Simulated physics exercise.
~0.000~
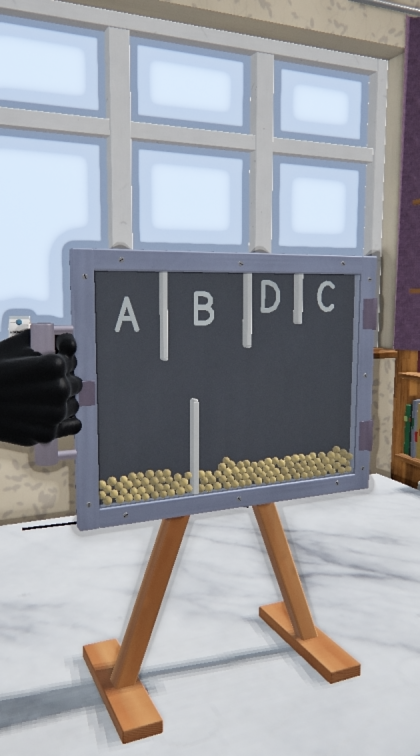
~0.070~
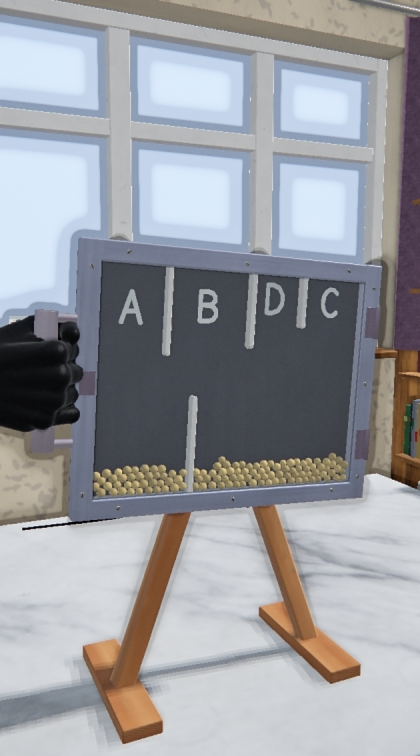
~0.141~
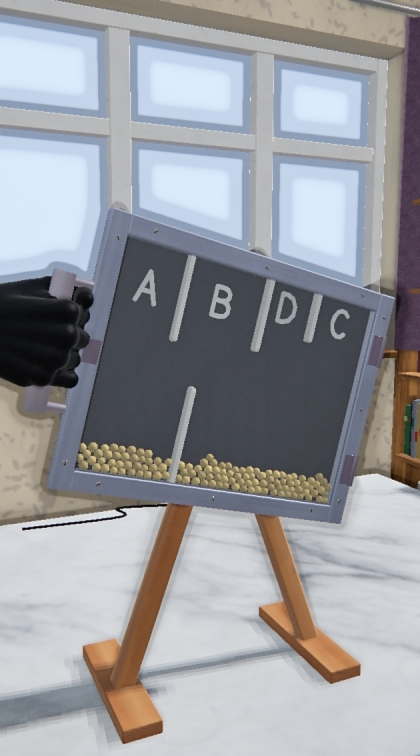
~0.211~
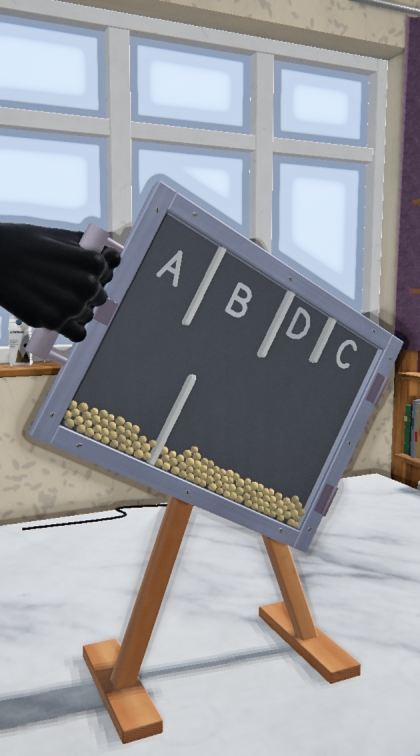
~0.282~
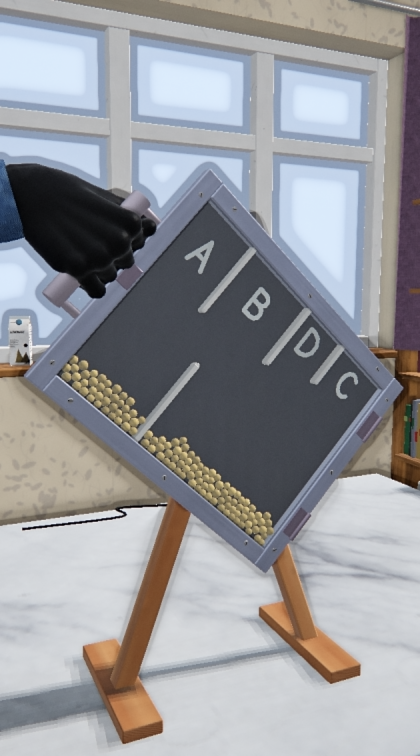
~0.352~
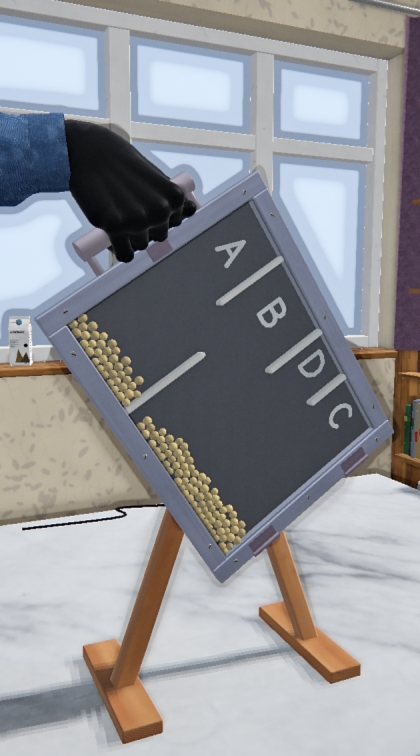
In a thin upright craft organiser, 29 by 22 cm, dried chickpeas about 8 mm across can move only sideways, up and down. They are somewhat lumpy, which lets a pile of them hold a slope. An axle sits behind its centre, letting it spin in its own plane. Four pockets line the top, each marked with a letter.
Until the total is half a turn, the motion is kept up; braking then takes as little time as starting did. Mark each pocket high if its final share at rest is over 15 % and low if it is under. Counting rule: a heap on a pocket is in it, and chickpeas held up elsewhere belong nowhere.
Pocket A: Low; pocket B: High; pocket C: High; pocket D: Low.
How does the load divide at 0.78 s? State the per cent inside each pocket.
Pocket A: 0; pocket B: 5; pocket C: 15; pocket D: 0.
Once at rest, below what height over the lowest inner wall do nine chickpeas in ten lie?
About 6 cm up.
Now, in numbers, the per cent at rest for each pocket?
Result: Pocket A gets 10, pocket B gets 25, pocket C gets 65, pocket D gets 0.
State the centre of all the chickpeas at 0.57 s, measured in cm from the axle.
The middle sits about 8 centimetres left and 3 centimetres below the axle.
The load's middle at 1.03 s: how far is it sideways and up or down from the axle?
Offset: About 6 cm left, about 8 cm below.
By 0.57 s it has turned 101°, the chickpeas' middle is 8 cm left of and 3 cm below the axle; inside pockets, nothing yet.
By 1.03 s it has turned 180°, the chickpeas' middle is 6 cm left of and 8 cm below the axle; inside pockets, A 10 %, B 25 %, C 45 %.
In the end, by 1.6 s, A 10 %, B 25 %, C 65 %, D 0 %.
